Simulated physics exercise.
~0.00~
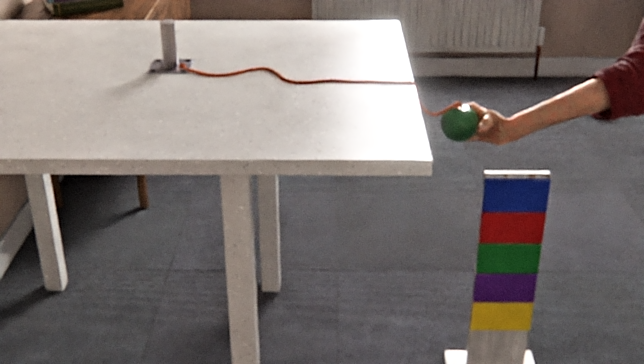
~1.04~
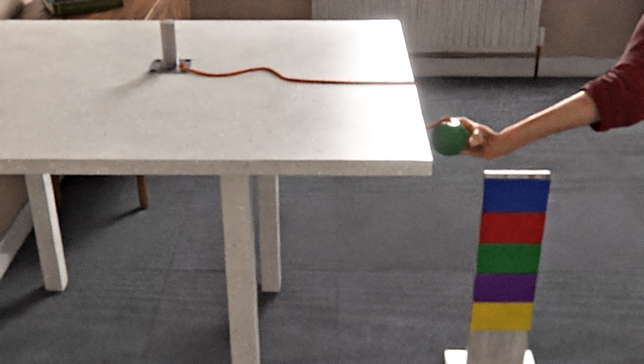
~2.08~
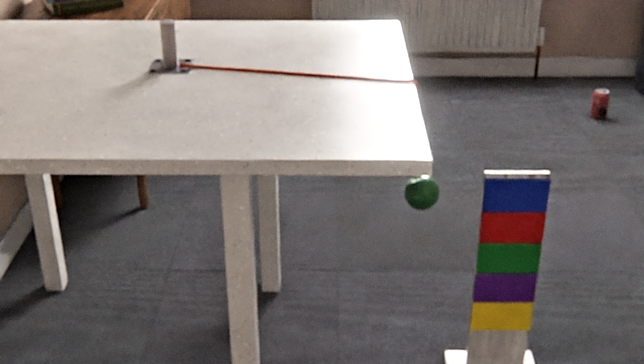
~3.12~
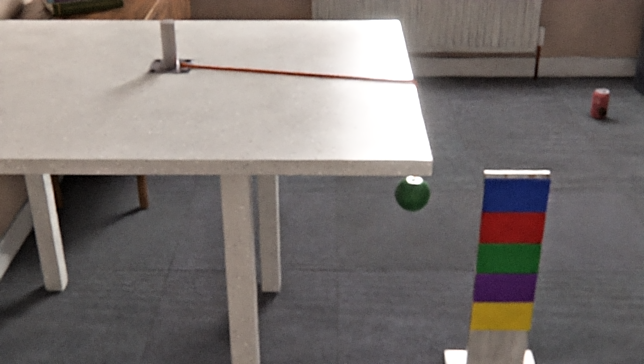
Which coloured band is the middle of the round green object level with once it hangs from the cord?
The middle of the round green object hangs level with the blue band.
